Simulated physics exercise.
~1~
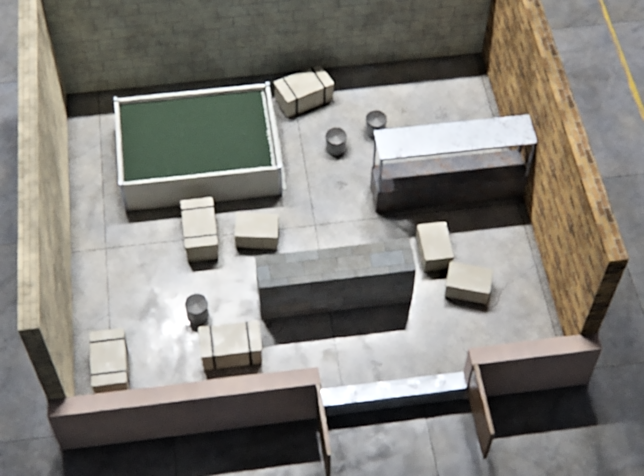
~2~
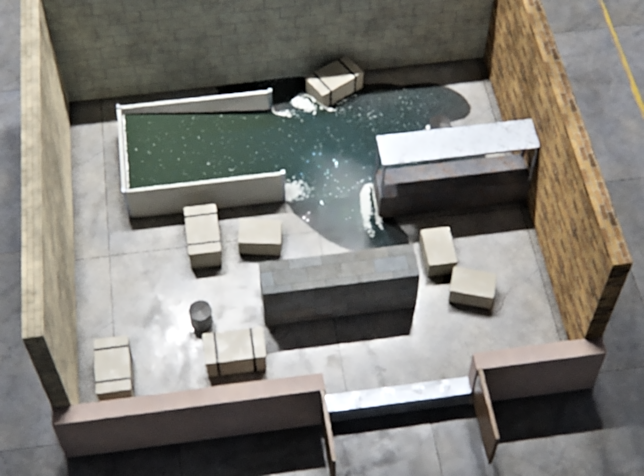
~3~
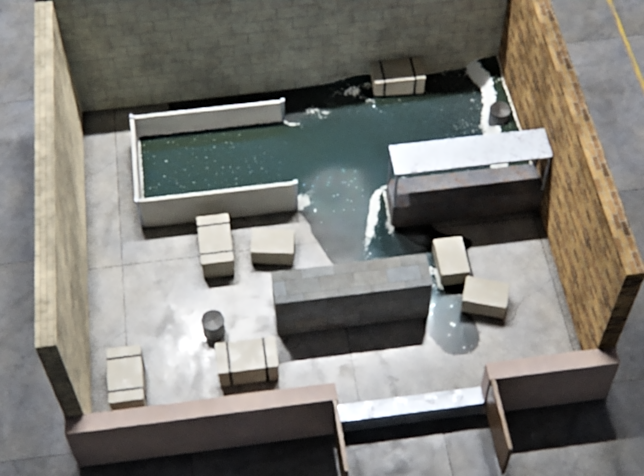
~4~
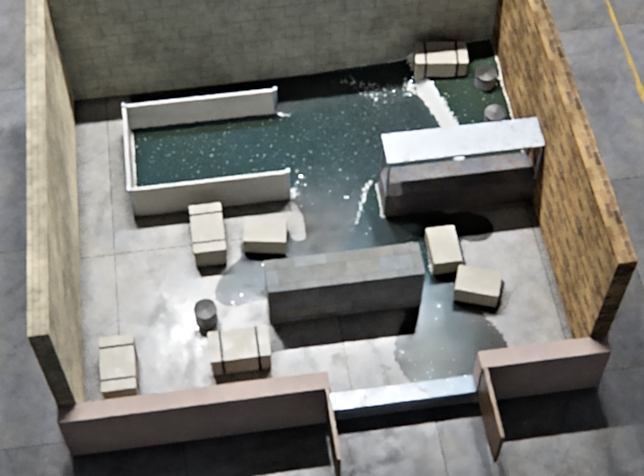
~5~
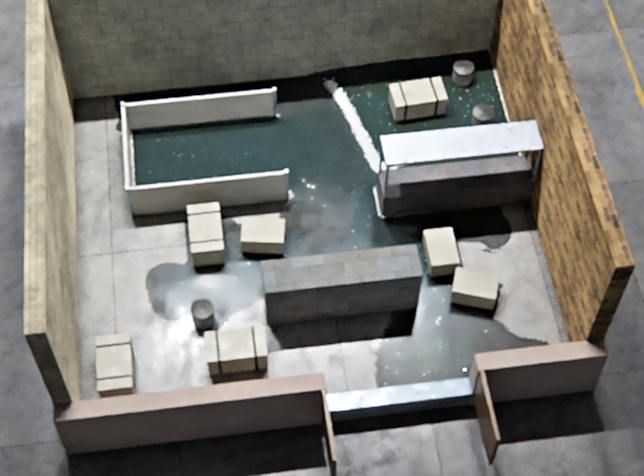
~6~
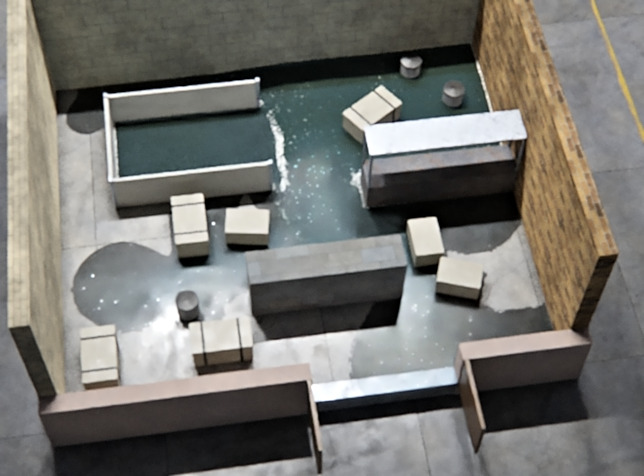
Green water burst from the right side of a white-walled tank, sweeping a strapped box and two grey drums rightward, then spread around the standing boxes toward the near side as the three floating things drifted partway back left, still afloat at the end.
